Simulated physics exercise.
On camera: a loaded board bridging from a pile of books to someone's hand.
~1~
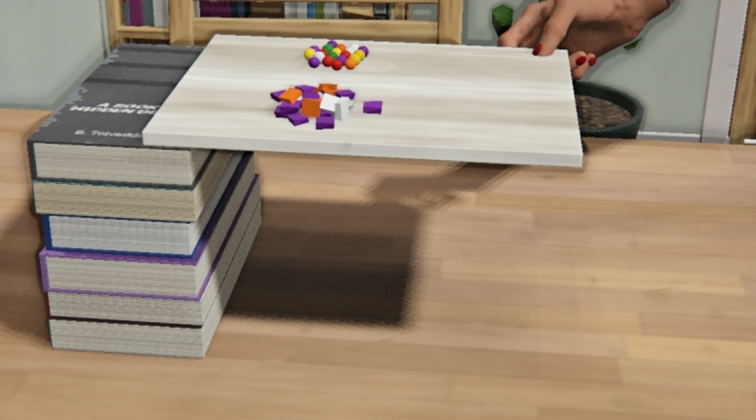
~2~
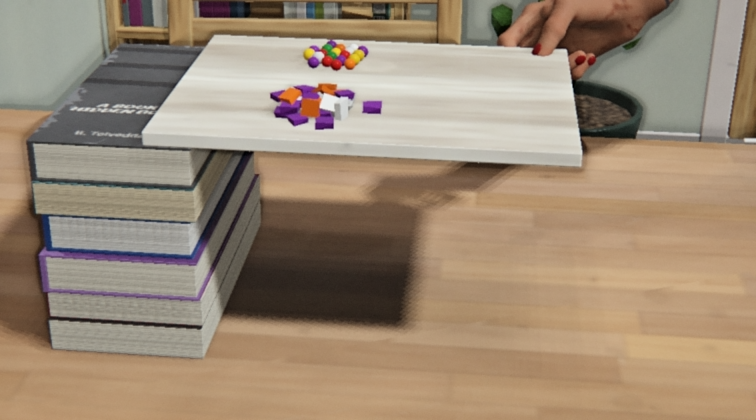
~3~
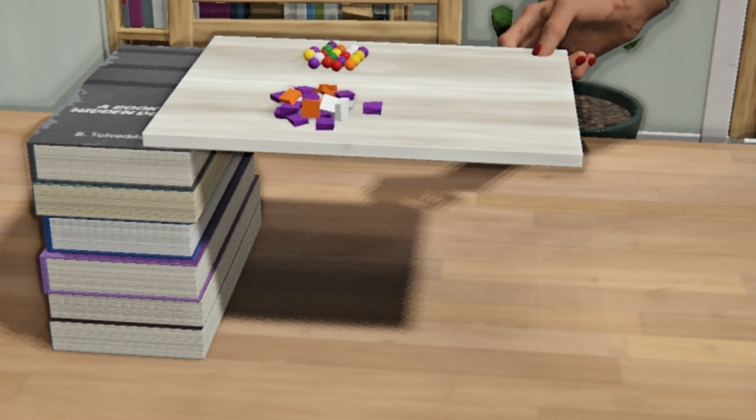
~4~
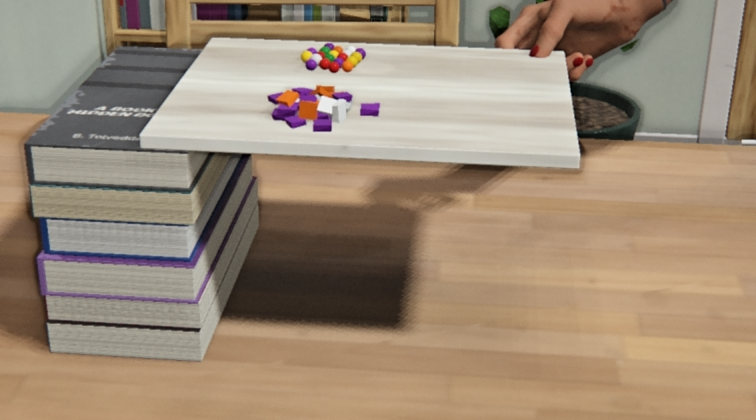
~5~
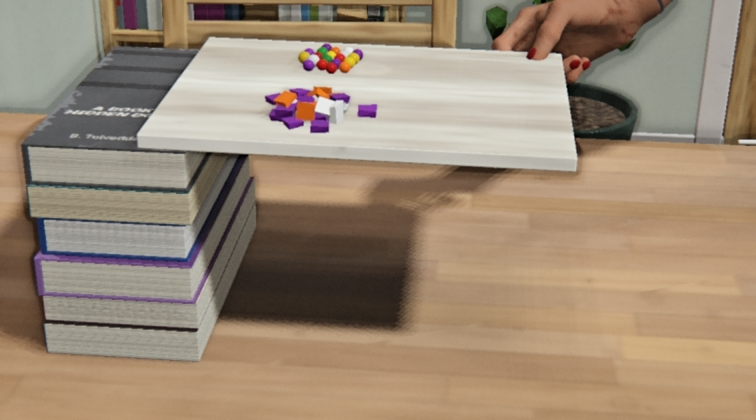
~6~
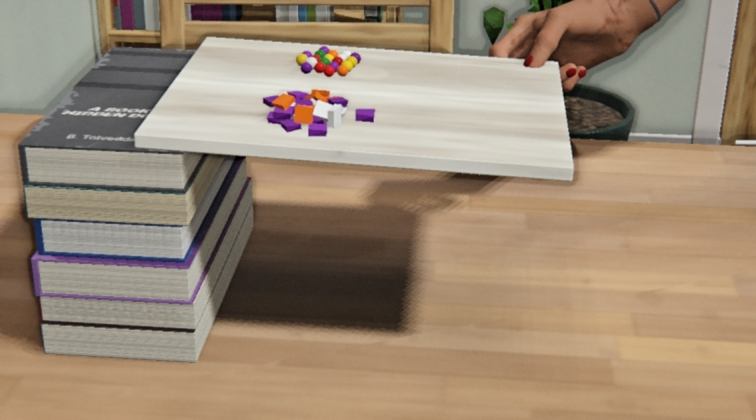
A hand holding one end of a pale board propped on stacked books, lowering it very slightly while colourful beads and tiles stay put.
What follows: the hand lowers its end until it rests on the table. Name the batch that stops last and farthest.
Farther out at the end: The far one.
Then, 0.81 s past the last view, board sloping at 22°; near batch all still on the board; far batch mostly less than half a board's length out.
Then, 1.52 s past the last view, board sloping at 39°; near batch most still on the board; far batch mostly one to two board lengths out.
Then, 2.12 s past the last view, board resting at 40°; near batch mostly at the foot of the board; far batch mostly more than two board lengths out, about half gone off the table.
Finally, board resting at 40°; near batch mostly at the foot of the board; far batch mostly more than two board lengths out, about two thirds gone off the table; the far batch has gone farther.
